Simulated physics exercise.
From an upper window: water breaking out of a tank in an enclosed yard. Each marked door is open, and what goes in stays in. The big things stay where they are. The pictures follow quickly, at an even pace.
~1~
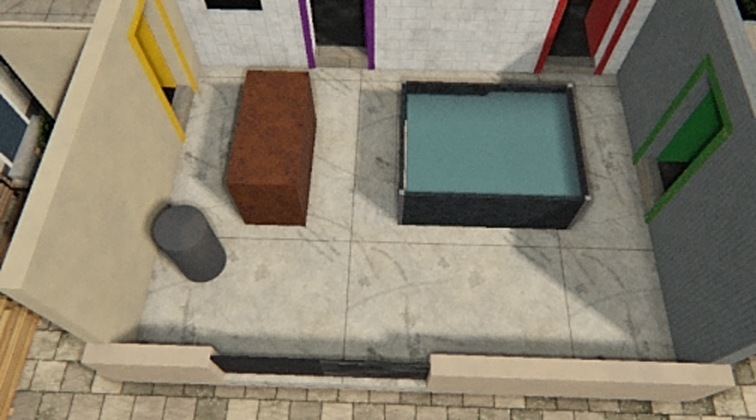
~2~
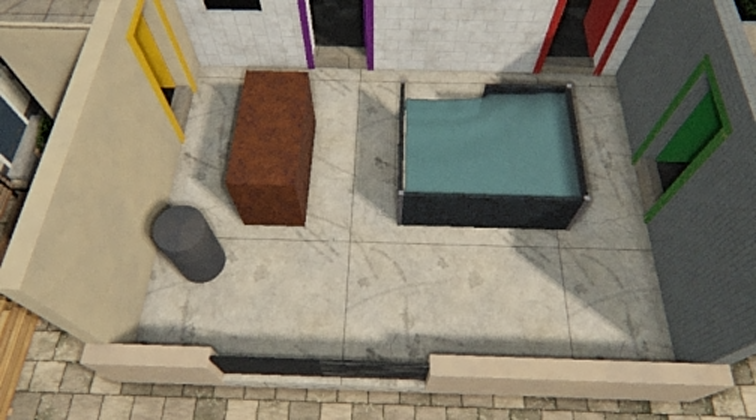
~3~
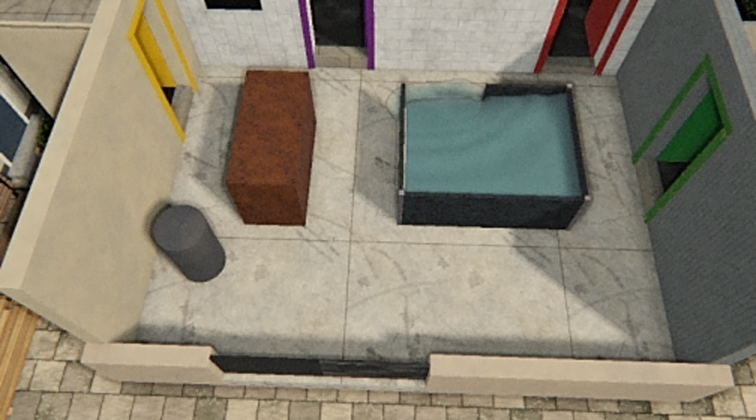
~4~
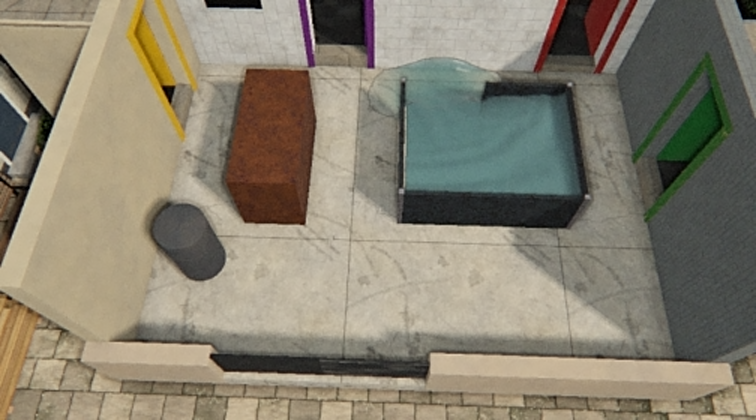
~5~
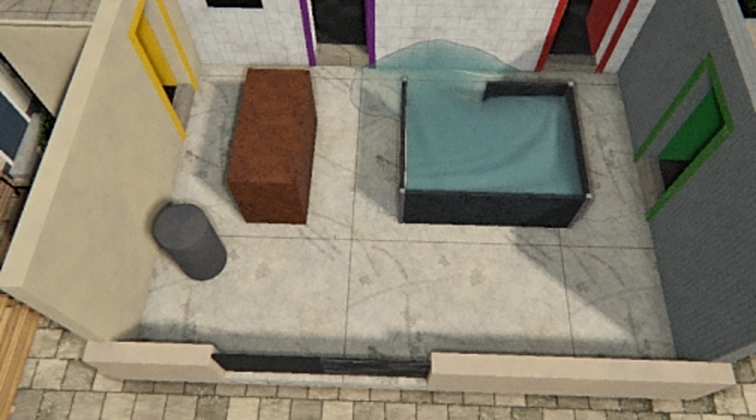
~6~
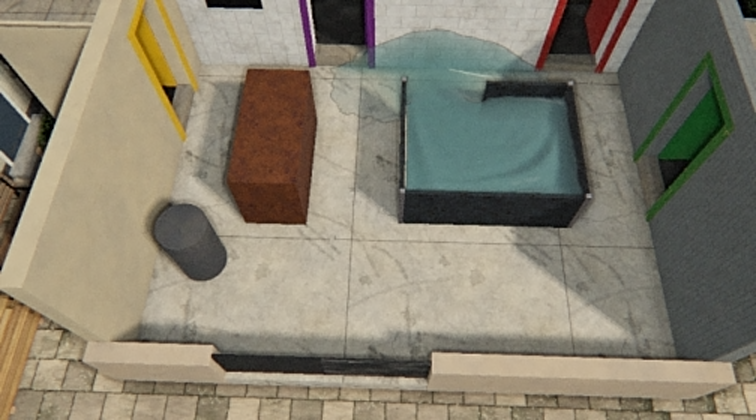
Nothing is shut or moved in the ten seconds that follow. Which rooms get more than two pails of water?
One by one: The green door admits no more than that; the yellow door lets in a lot; the red door lets in a lot; the purple door admits no more than that.
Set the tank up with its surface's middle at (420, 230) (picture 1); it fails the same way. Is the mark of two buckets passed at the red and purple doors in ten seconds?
My reading: Red door takes less, purple door passes that mark.
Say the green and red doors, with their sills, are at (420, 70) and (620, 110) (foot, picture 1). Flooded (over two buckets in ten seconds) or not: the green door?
Green floods.
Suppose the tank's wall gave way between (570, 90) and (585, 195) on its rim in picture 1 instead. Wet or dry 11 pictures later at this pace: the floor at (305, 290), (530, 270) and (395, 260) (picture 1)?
In that order: Not flooded, dry, not flooded.
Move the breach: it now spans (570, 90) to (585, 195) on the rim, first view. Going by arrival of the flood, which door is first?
The green door.
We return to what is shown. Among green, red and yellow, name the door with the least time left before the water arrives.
I say the red door.
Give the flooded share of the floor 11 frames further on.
I make it 35 per cent.
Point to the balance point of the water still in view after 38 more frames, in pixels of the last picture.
Roughly at (413, 188).
A moment on, water covers 20 % of the floor; the green door not reached, the yellow door not reached, the red door wet at the sill, nothing in, the purple door wet at the sill, nothing in.
Next, water covers 35 % of the floor; the green door wet at the sill, nothing in, the yellow door over two buckets in, the red door wet at the sill, nothing in, the purple door under two buckets in.
Then, water covers 65 % of the floor; the green door wet at the sill, nothing in, the yellow door far over two buckets in, the red door under two buckets in, the purple door under two buckets in.
Later, water covers 90 % of the floor; the green door wet at the sill, nothing in, the yellow door far over two buckets in, the red door over two buckets in, the purple door under two buckets in.
In the end, water covers 95 % of the floor; the green door wet at the sill, nothing in, the yellow door far over two buckets in, the red door over two buckets in, the purple door under two buckets in.
